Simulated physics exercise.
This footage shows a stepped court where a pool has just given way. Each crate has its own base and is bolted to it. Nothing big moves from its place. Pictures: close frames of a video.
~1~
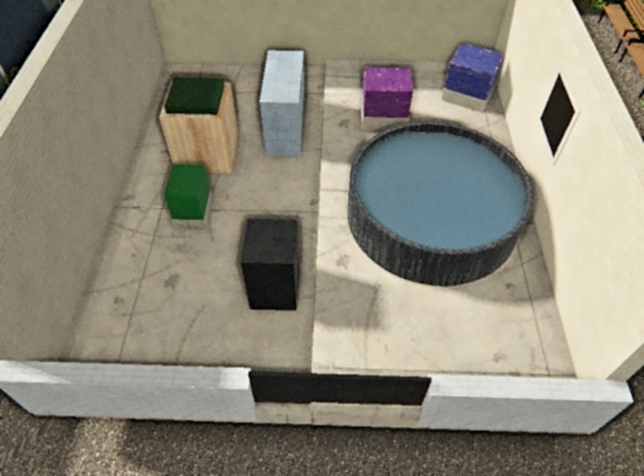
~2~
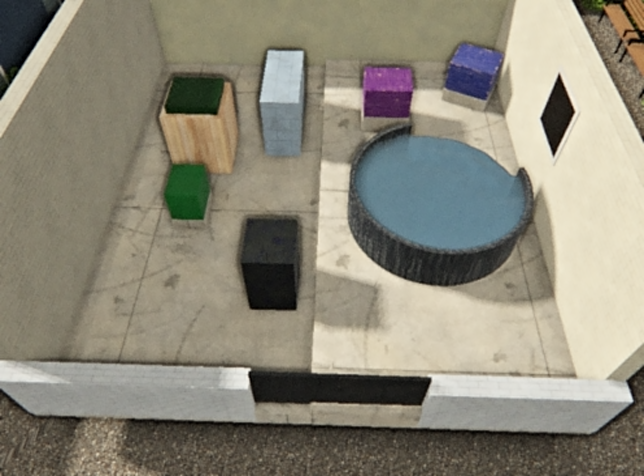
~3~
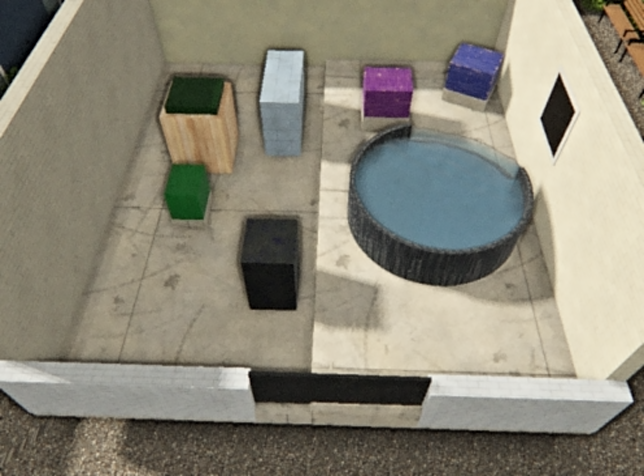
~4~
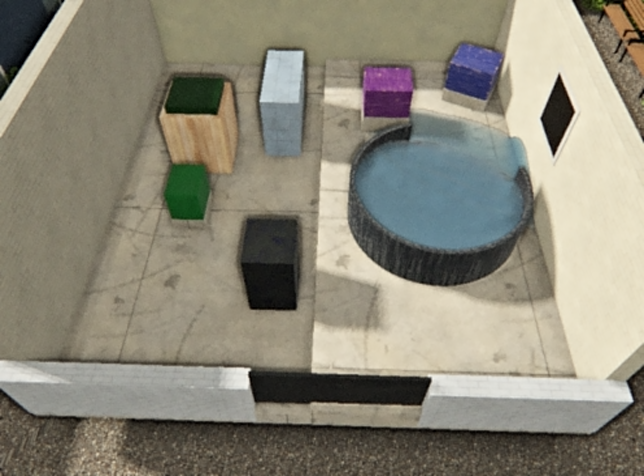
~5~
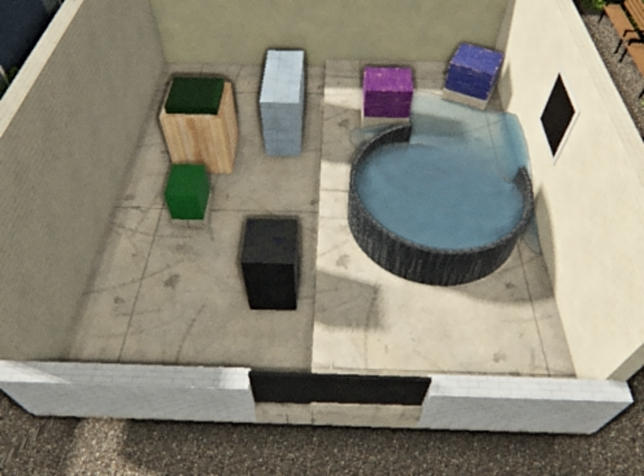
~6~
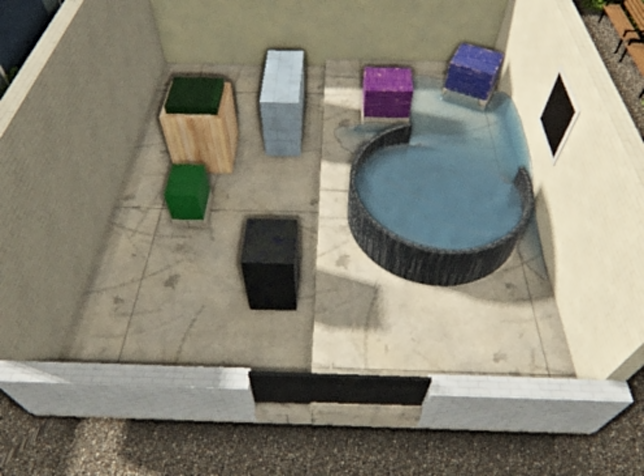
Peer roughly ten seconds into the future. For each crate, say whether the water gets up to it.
Purple crate: Yes; blue crate: Yes; green crate: No.
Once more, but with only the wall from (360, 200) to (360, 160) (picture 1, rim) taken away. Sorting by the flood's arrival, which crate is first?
The crate marked green, by my reading.
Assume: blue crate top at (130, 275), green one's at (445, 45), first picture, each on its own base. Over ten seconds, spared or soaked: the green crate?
Result for green: Overtopped.
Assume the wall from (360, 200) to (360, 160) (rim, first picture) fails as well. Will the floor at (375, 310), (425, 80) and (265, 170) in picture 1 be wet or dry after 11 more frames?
First spot unwetted, second unwetted, third drenched.
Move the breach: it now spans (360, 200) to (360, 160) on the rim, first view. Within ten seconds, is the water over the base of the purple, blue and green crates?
Purple: Clear, blue: Clear, green: Flooded.
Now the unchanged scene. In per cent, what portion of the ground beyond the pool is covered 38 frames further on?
Estimate: Some 90 in a hundred.
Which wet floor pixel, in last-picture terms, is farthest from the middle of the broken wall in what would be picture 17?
My best guess is about (281, 66).
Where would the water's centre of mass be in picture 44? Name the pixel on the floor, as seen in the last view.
At about (348, 161).
A moment on, water covers 20 % of the floor; the purple crate water round its plinth, the blue crate water round its plinth, the green crate not reached.
Next, water covers 30 % of the floor; the purple crate water round its plinth, the blue crate water round its plinth, the green crate not reached.
Then, water covers 55 % of the floor; the purple crate water round its plinth, the blue crate water round its plinth, the green crate water round its plinth.
Later, water covers 90 % of the floor; the purple crate water round its plinth, the blue crate water round its plinth, the green crate water round its plinth.
In the end, water covers 95 % of the floor; the purple crate was topped, the blue crate was topped, the green crate stayed above the water.
